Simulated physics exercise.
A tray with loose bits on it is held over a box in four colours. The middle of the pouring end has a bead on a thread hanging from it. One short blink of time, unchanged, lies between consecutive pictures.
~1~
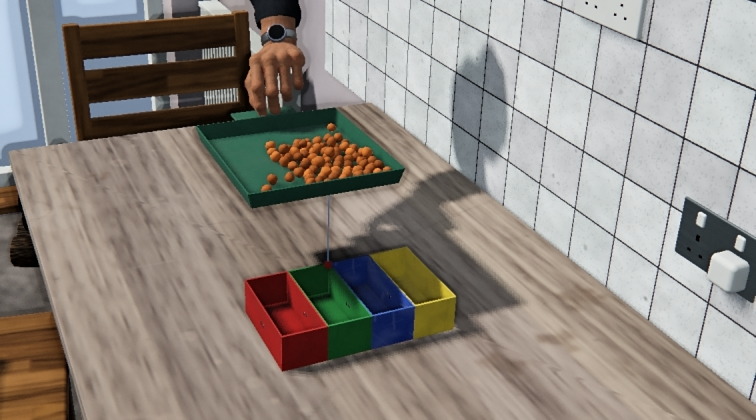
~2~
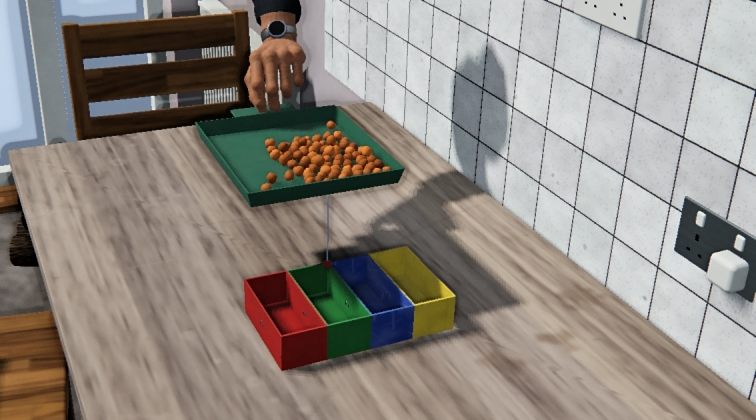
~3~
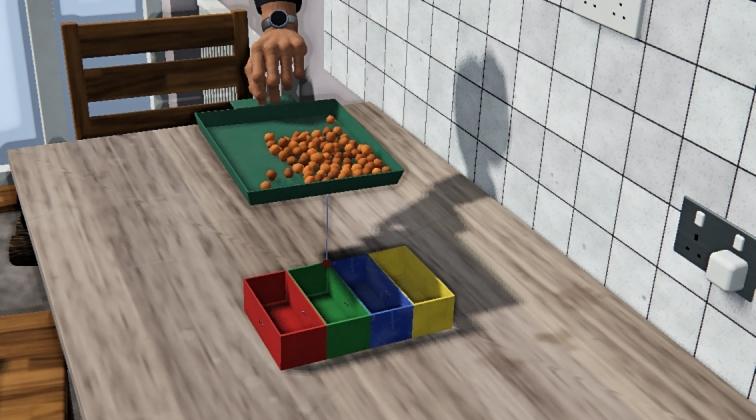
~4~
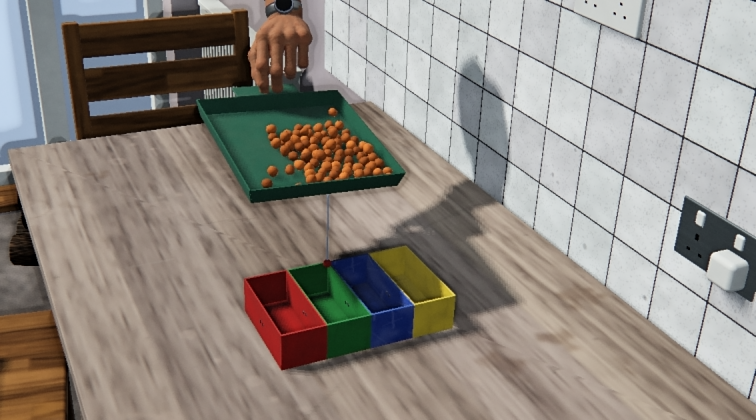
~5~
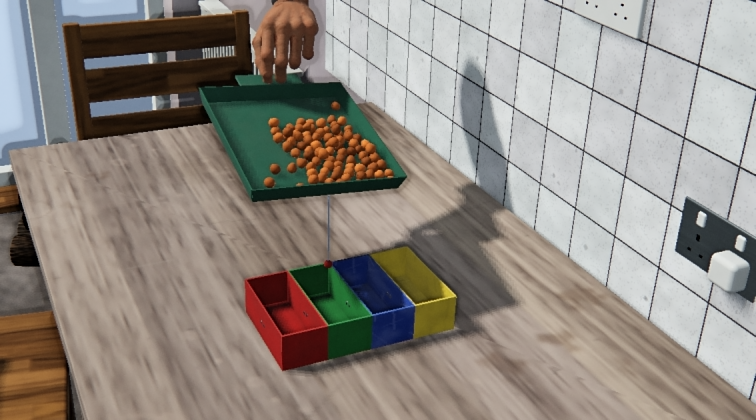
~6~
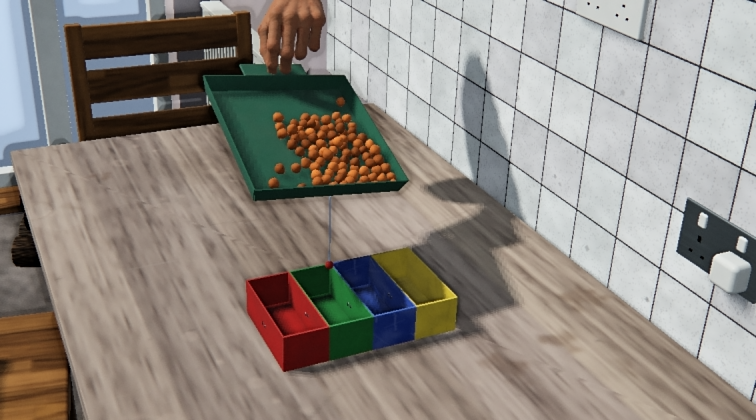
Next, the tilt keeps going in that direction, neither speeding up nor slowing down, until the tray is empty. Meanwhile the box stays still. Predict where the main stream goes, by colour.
I would say into the yellow one.
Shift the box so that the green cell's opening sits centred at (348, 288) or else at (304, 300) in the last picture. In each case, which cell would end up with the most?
The first try: That blue cell. The second: The yellow cell.
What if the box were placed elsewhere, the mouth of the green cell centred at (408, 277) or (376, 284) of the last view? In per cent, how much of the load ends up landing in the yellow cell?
Roughly 0% first, roughly 0% second.
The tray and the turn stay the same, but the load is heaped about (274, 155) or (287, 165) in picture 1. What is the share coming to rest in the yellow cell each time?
Share in order: Roughly 60 %, 50 %.
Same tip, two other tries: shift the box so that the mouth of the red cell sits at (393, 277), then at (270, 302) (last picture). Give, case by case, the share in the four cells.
70 per cent, then 80 per cent.
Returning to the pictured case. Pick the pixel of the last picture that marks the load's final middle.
Near pixel (402, 308).
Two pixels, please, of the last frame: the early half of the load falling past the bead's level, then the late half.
The opening half passes (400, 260), the closing half (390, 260).
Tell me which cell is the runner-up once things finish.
Second place goes to the blue one.
Shortly afterwards, tray tipped steeply; all but a few on the tray; only a few falling or outside the box.
Next, tray tipped right over; near two thirds on the tray; a little in the yellow cell; only a few in the blue cell; near a quarter falling or outside the box.
Some moments later, tray tipped past a quarter turn; near half in the yellow cell; near a third in the blue cell; a little in the green cell; only a few in the red cell; only a few falling or outside the box.
In the end, tray tipped past a quarter turn; near half in the yellow cell; near a third in the blue cell; a little in the green cell; only a few in the red cell; only a few outside the box.
